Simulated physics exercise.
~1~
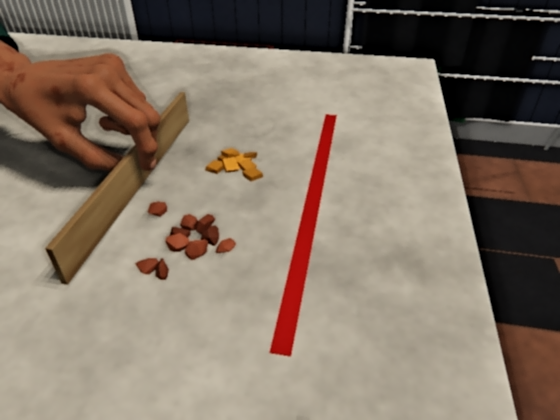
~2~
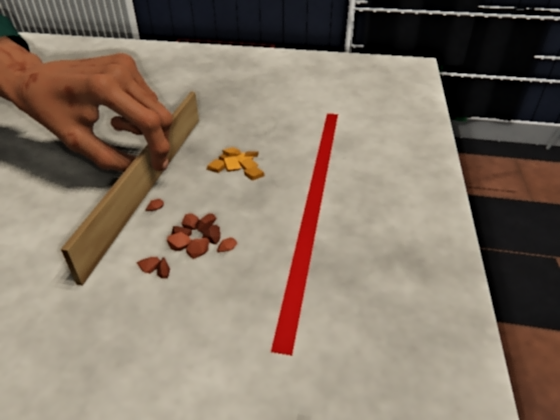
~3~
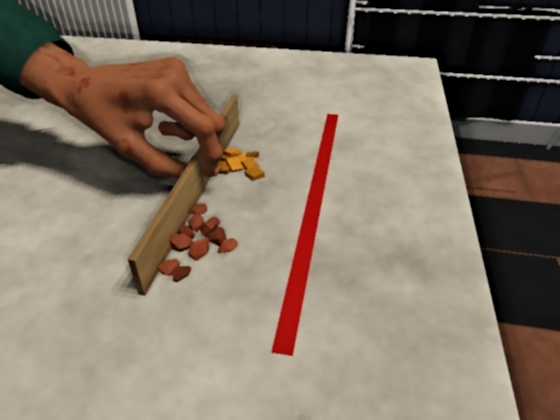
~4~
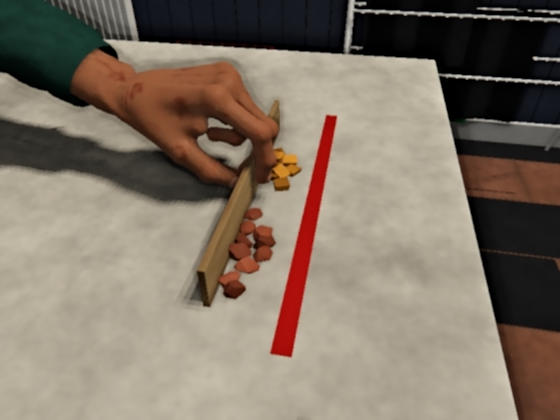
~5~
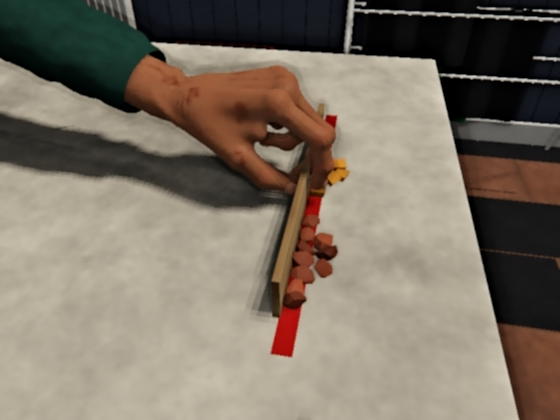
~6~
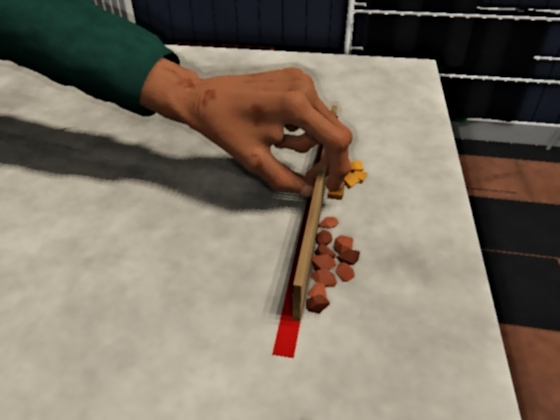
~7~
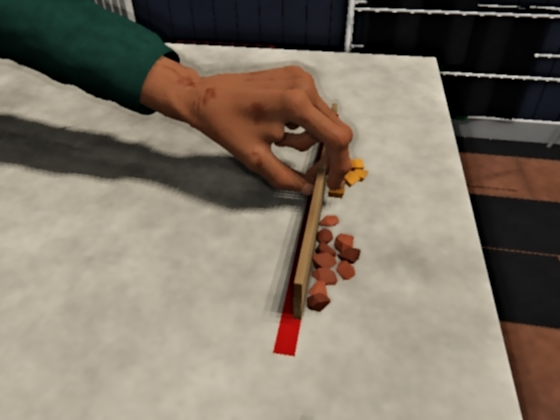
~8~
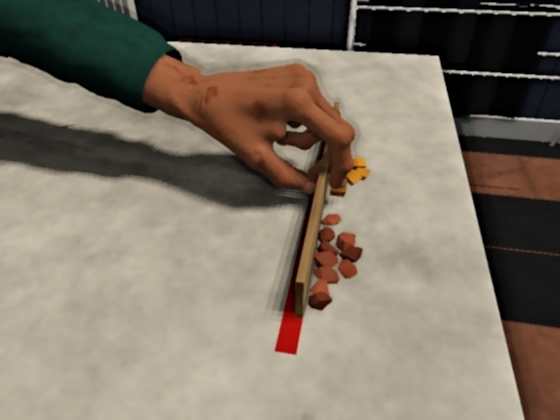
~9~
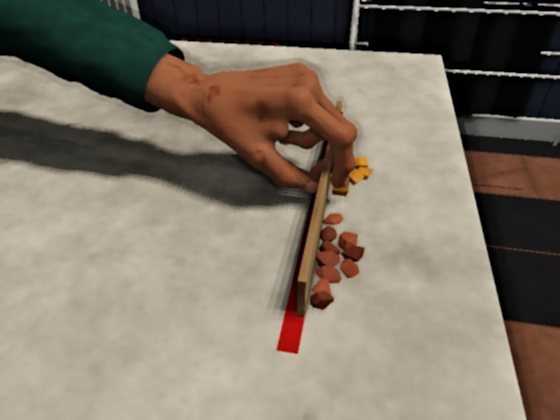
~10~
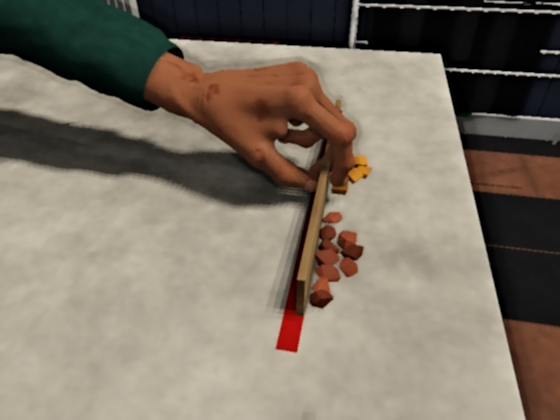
Hand sliding an upright wooden strip rightward across a pale tabletop, pushing reddish and yellow pieces past red tape, then holding still.
